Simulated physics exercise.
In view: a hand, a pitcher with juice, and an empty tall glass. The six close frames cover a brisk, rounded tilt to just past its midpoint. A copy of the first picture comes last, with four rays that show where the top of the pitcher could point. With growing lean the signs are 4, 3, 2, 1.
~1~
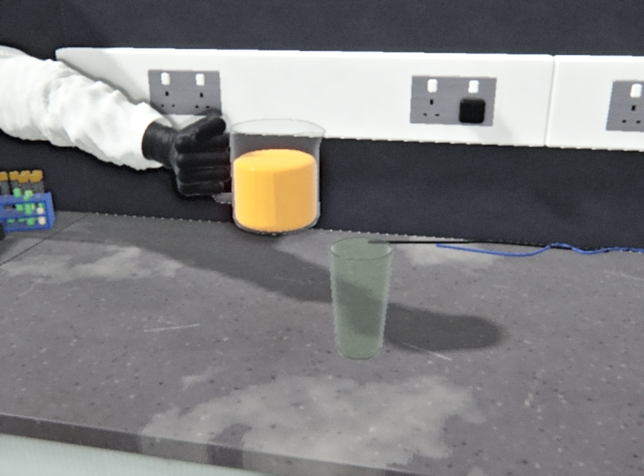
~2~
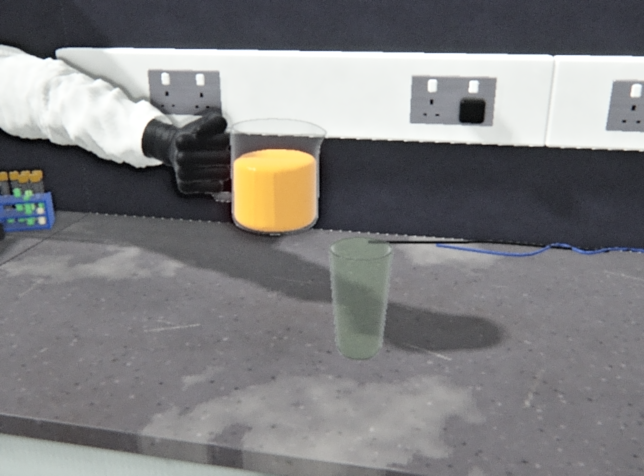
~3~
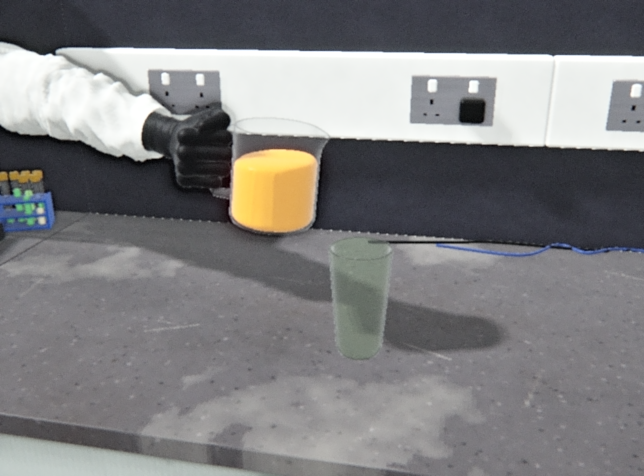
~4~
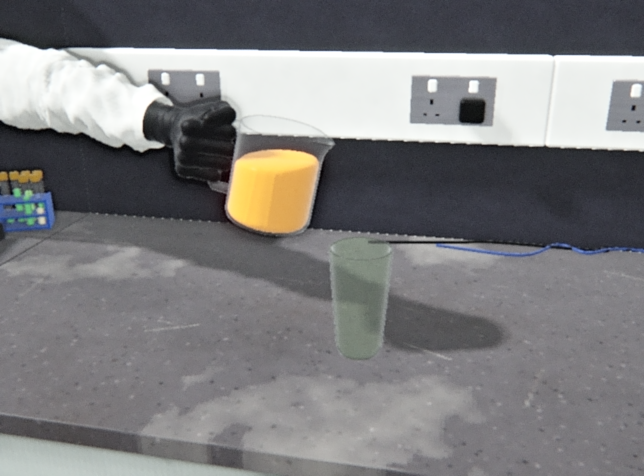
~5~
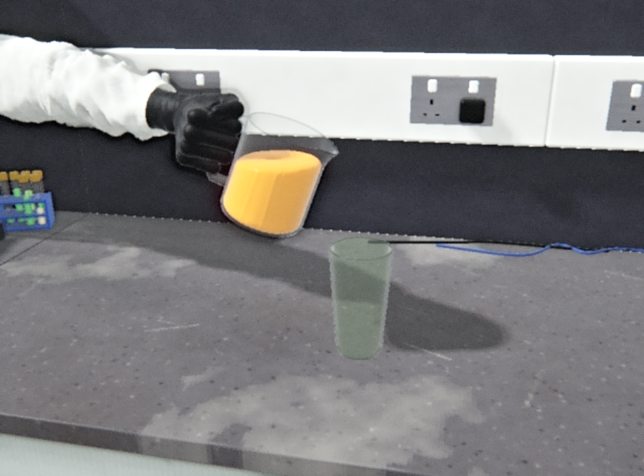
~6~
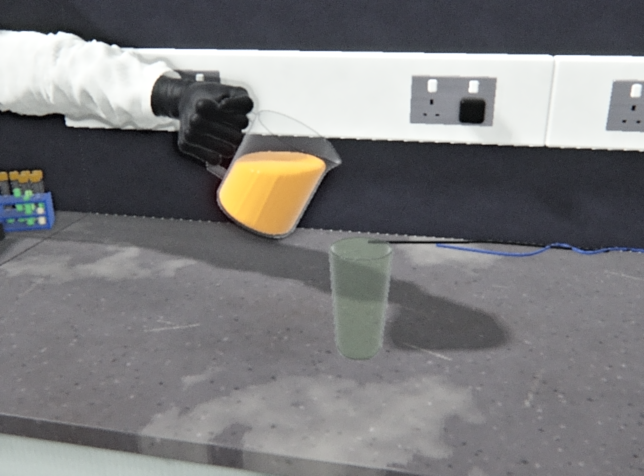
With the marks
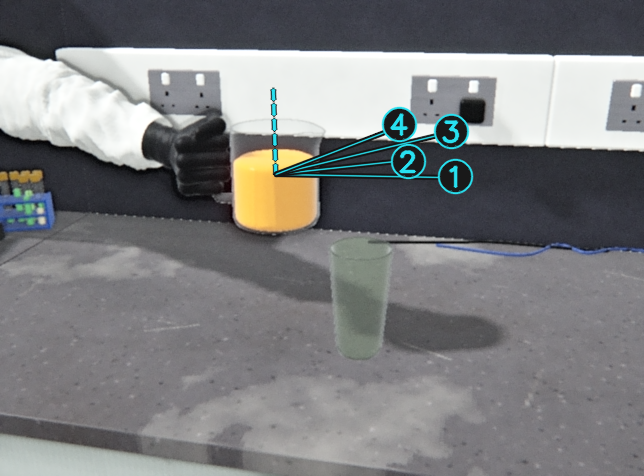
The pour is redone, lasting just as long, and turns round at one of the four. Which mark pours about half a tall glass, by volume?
Take 4.
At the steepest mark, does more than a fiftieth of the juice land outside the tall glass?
Yes, it does.
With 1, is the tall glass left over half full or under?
Over half.
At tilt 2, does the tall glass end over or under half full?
Over.
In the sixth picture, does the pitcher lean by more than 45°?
No, it does not.
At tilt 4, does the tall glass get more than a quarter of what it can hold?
Yes.
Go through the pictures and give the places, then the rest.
The first frame shows upright, lip at (324, 131); rim of the tall glass round (361, 248); nothing has left yet.
The second frame shows upright, lip at (325, 133); nothing has left yet.
The third frame shows tipped about 6°, lip at (328, 137); nothing has left yet.
The fourth frame shows tipped about 12°, lip at (332, 144); nothing has left yet.
The fifth frame shows tipped about 20°, lip at (336, 152); nothing has left yet.
The sixth frame shows tipped about 28°, lip at (339, 162); nothing has left yet.
In cyan, 1 at (438, 177); 2 at (391, 161); 3 at (434, 136); 4 at (383, 132).
For tilt 1, the tall glass ends with about 90 % of what it can hold; 11 % of the juice is spilt.
For tilt 2, the tall glass ends with about 85 % of what it can hold; 3 % of the juice is spilt.
For tilt 3, the tall glass ends with about 71 % of what it can hold.
For tilt 4, the tall glass ends with about 53 % of what it can hold.
